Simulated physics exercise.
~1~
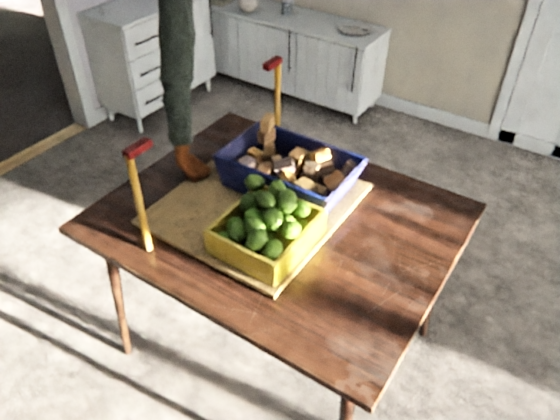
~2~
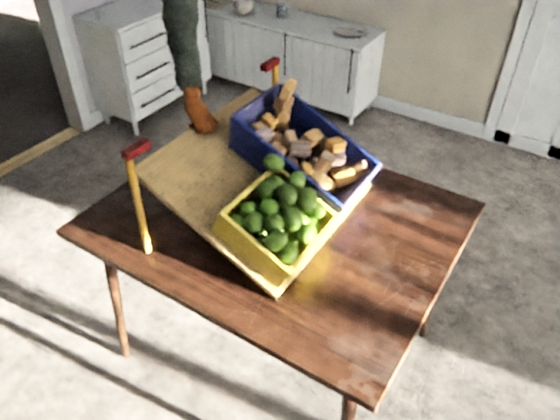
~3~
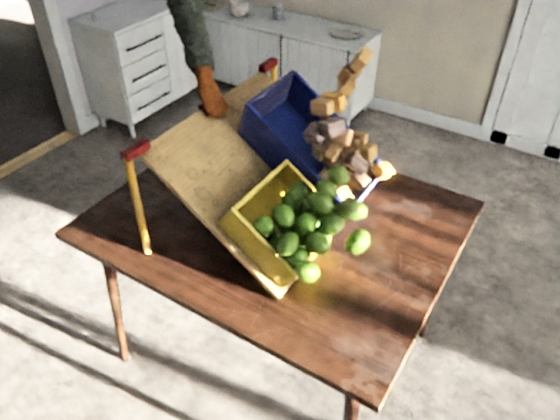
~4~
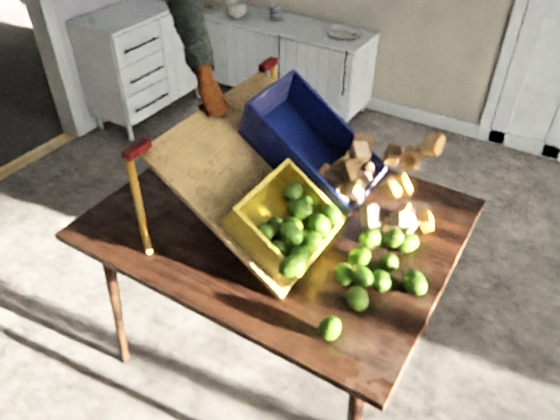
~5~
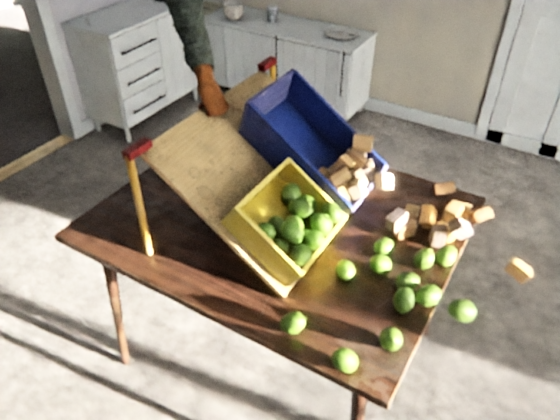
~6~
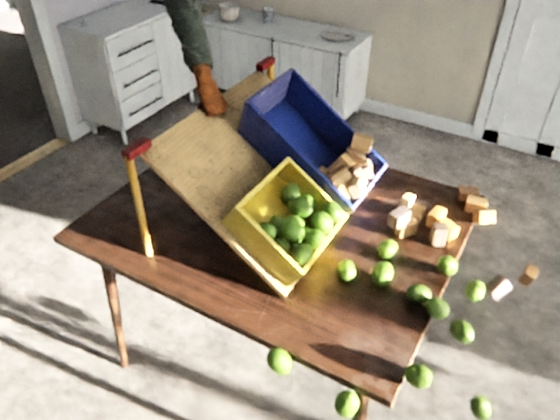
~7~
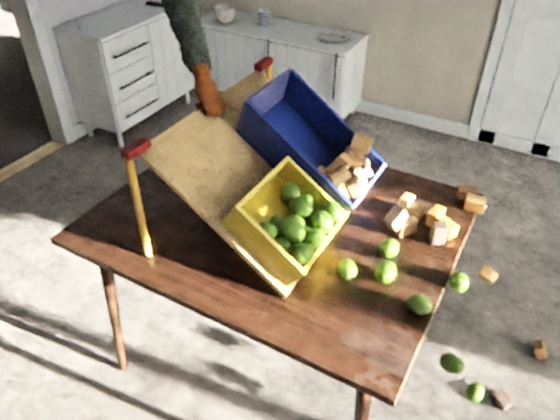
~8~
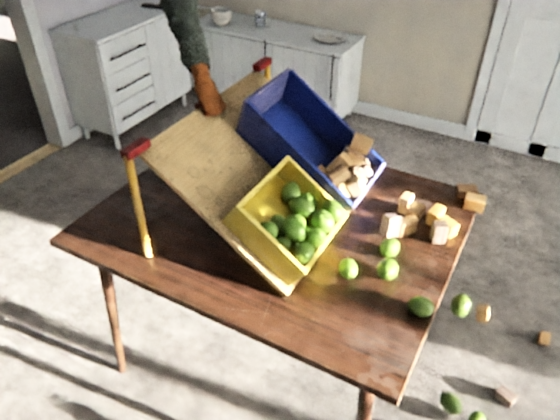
Board tipping up sharply on a wooden table, spilling wooden blocks and green fruit from blue and yellow boxes, some reaching the floor.
